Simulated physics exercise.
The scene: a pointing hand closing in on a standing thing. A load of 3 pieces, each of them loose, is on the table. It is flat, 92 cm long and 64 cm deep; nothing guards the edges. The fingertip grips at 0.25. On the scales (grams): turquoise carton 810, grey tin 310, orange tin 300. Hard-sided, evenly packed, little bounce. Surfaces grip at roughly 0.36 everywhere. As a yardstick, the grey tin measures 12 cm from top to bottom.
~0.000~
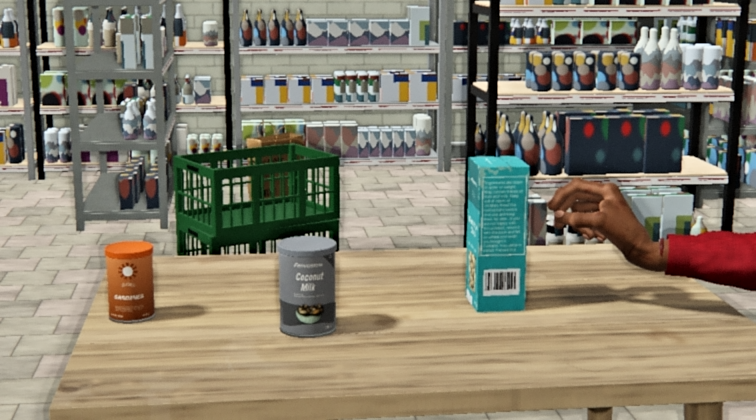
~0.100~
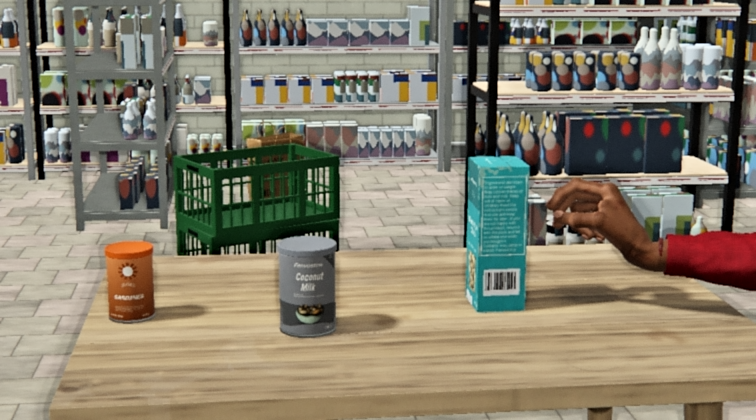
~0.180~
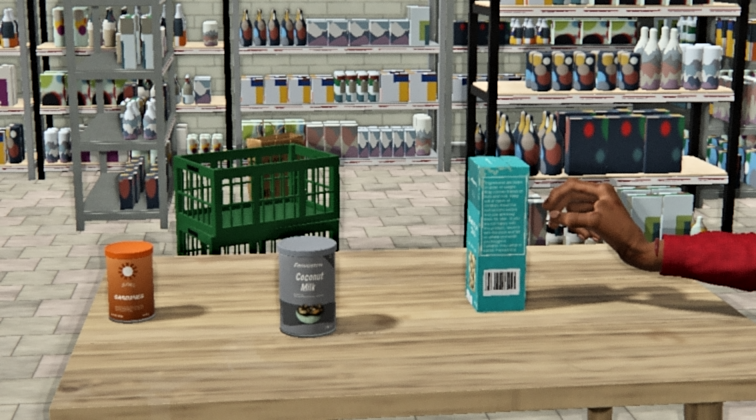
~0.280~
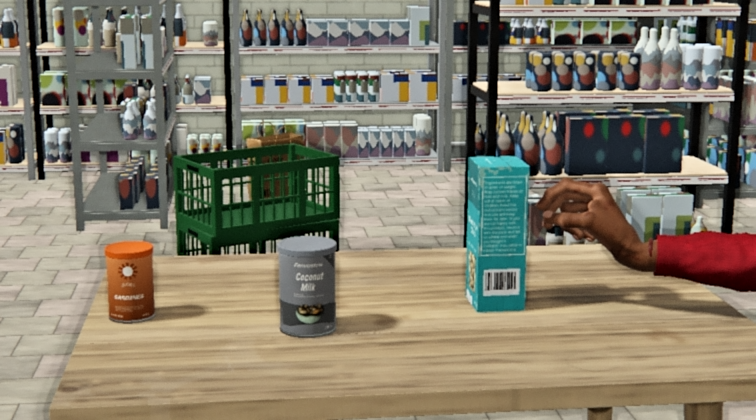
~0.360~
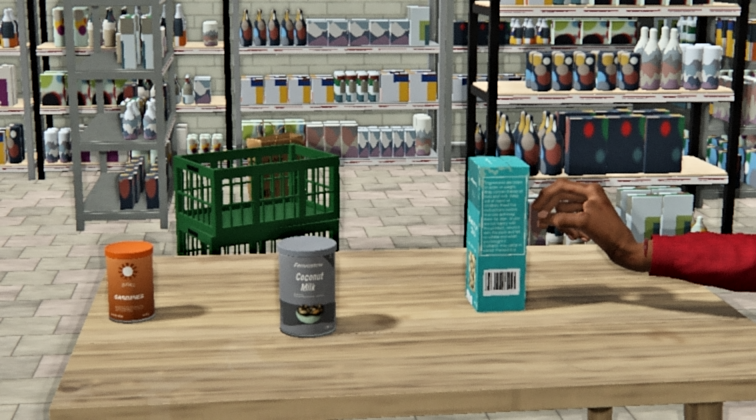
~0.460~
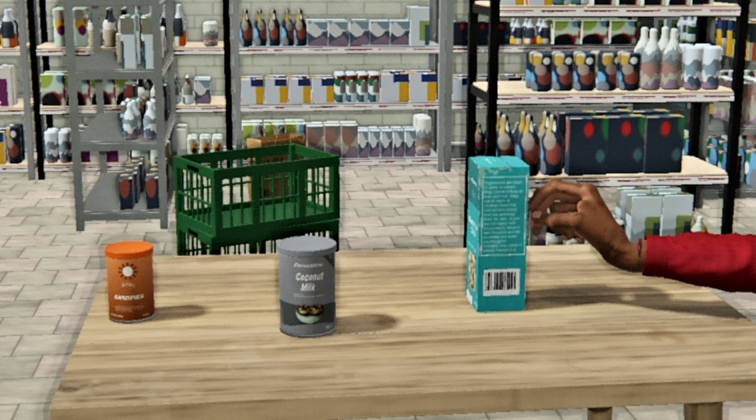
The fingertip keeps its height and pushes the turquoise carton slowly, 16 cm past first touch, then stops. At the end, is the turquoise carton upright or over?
The turquoise carton falls over.
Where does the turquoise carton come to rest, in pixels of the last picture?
Near (393, 284).
After 1.26 s, hand has come 10 cm; turquoise carton 30° off upright near (457, 232).
After 1.46 s, hand has come 12 cm; turquoise carton on its side near (406, 266).
In the end (3.0 s), toppled on the table, turquoise carton; the other 2 under 5 cm from the start. At the end, from the last picture's camera, turquoise carton near (393, 284).
